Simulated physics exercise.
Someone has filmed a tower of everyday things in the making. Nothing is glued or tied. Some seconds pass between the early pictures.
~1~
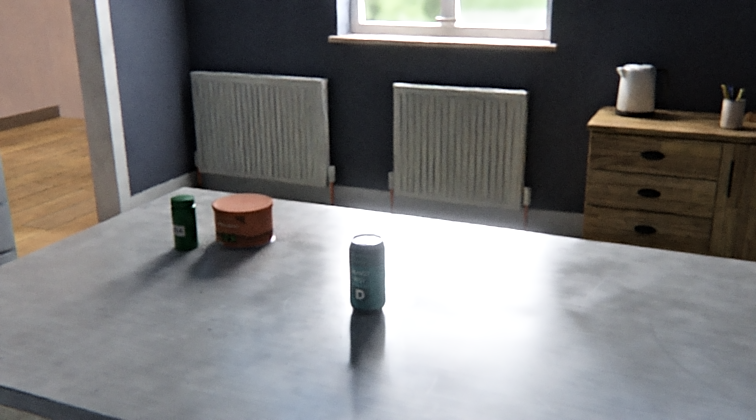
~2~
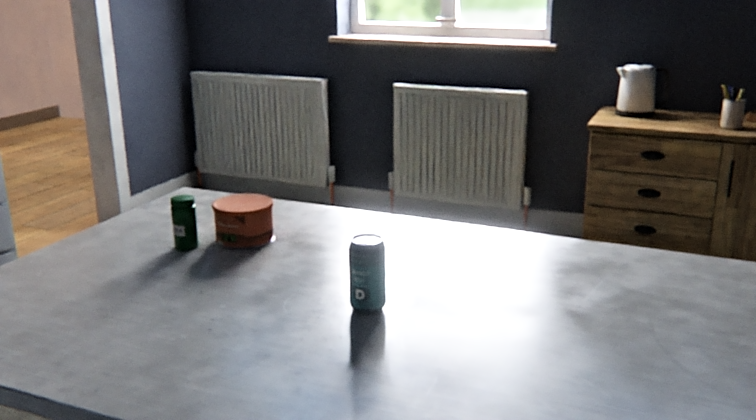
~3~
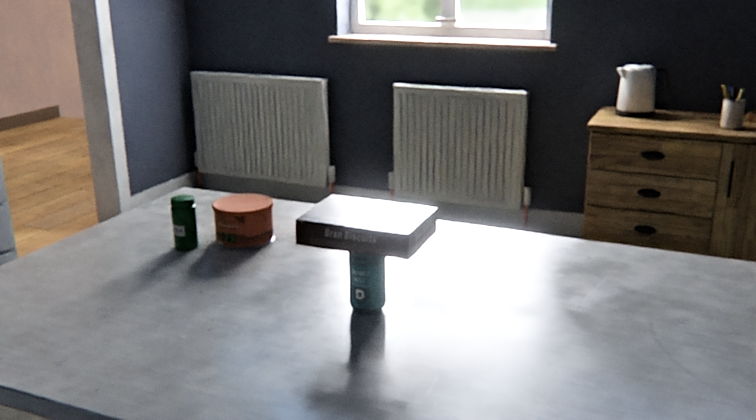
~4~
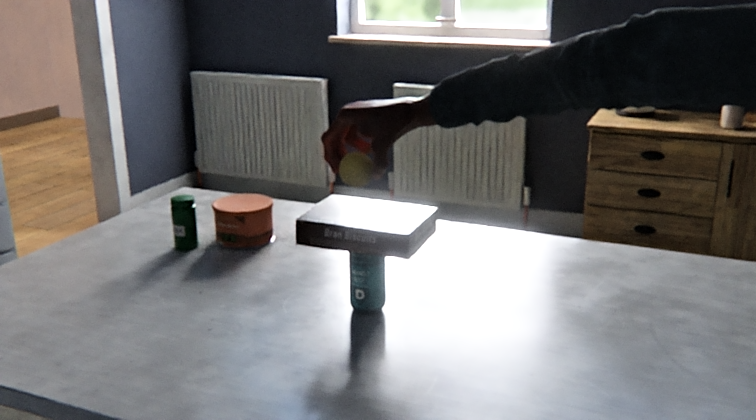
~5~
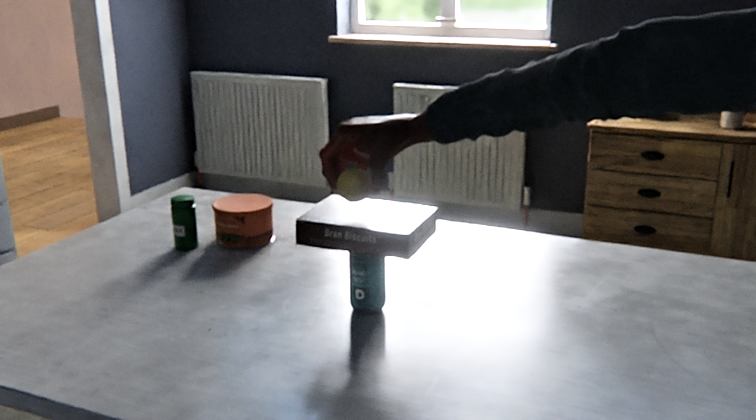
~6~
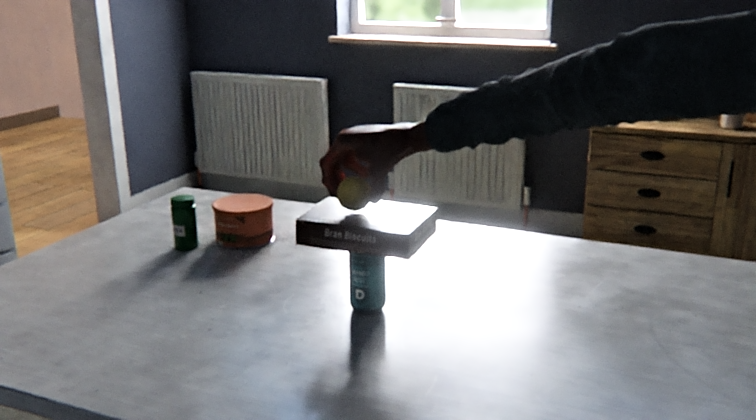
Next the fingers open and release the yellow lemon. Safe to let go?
The pile holds.
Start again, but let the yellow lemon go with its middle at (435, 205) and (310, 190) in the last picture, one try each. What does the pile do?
First try: It comes apart; second try: It comes apart.
Then, 0.20 s on from there, no change.
Then, 0.50 s on from there, yellow lemon resting near (354, 194).
In the end, all 5 unmoved. At the end, from the last picture's camera, yellow lemon near (354, 194). The pile keeps its balance.
